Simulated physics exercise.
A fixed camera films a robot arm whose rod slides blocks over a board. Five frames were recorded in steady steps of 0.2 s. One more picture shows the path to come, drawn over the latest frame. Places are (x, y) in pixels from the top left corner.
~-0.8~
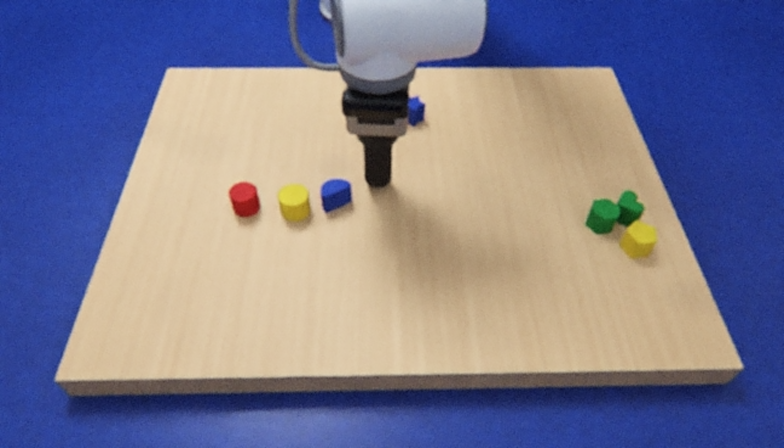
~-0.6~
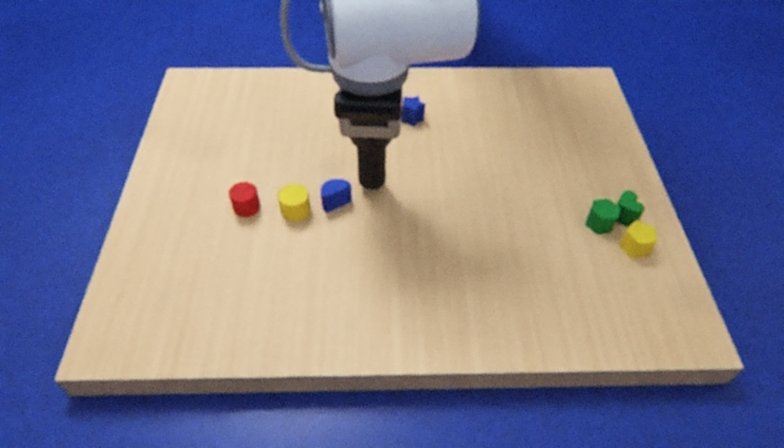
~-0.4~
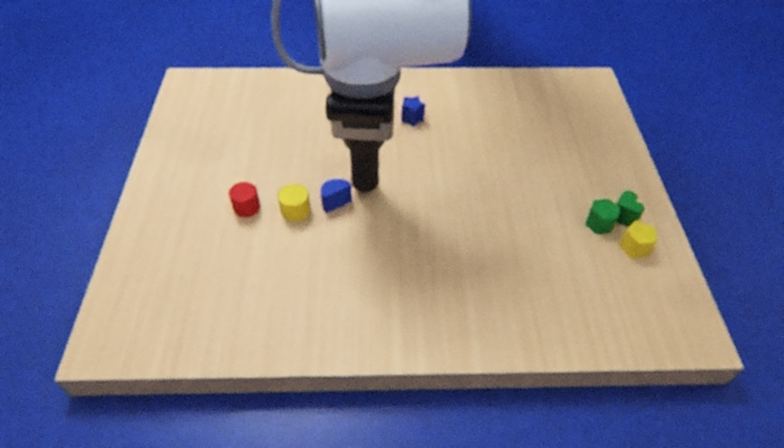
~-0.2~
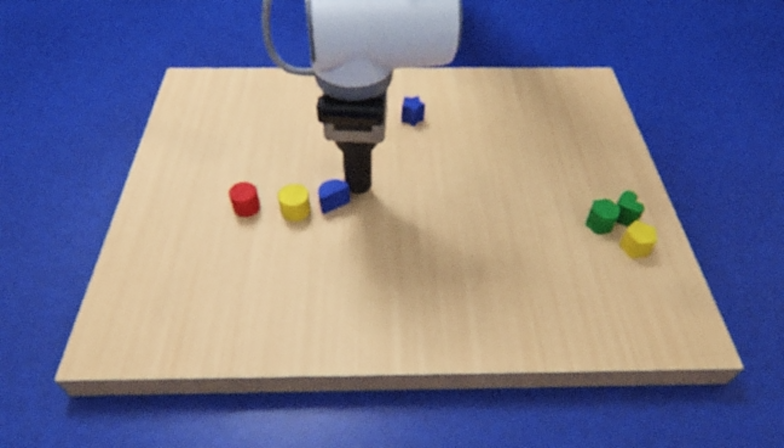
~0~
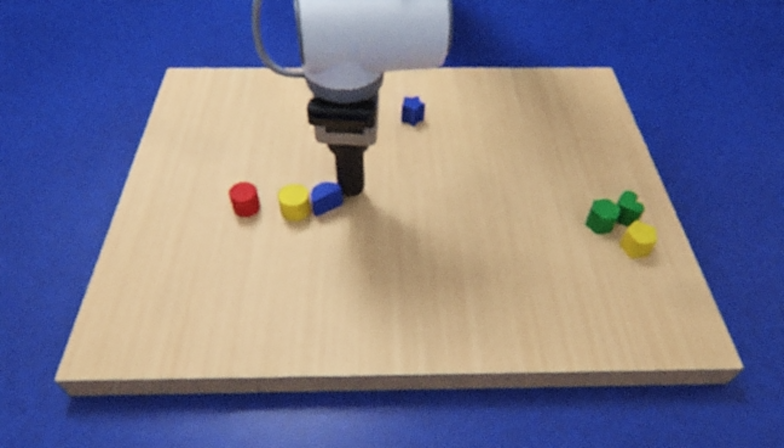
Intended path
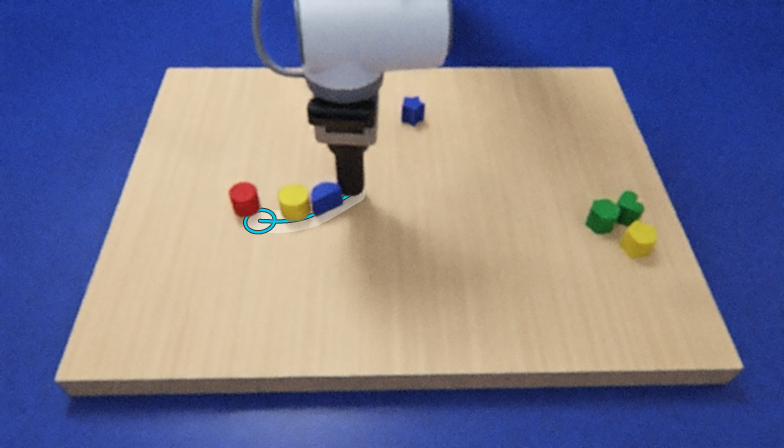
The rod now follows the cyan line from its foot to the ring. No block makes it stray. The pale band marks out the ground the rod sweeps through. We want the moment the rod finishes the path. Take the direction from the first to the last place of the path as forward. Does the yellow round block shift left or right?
Moves right.
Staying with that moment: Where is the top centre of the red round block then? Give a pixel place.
At roughly (214, 180).
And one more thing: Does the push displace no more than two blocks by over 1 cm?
No, it doesn't check out.
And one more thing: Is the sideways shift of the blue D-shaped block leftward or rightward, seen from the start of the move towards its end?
Facing from start to end, it shifts left.
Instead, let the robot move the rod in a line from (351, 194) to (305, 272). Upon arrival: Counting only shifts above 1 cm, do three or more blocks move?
No, I don't think so.
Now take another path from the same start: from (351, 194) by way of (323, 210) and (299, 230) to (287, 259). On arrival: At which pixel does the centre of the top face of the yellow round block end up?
The answer is (268, 200).
Path on the board, from (351, 194) over (325, 209) and (294, 220) to (260, 221).
On the path given first. One third of the way, rod at (323, 202); yellow round block at (273, 199); blue D-shaped block at (296, 208).
Two thirds of the way, rod at (292, 213); red round block at (236, 189); yellow round block at (261, 199); blue D-shaped block at (267, 224), turned 25° anticlockwise.
At the end, rod at (258, 214); red round block at (214, 180); yellow round block at (230, 196); blue D-shaped block at (256, 229), turned 45° anticlockwise.
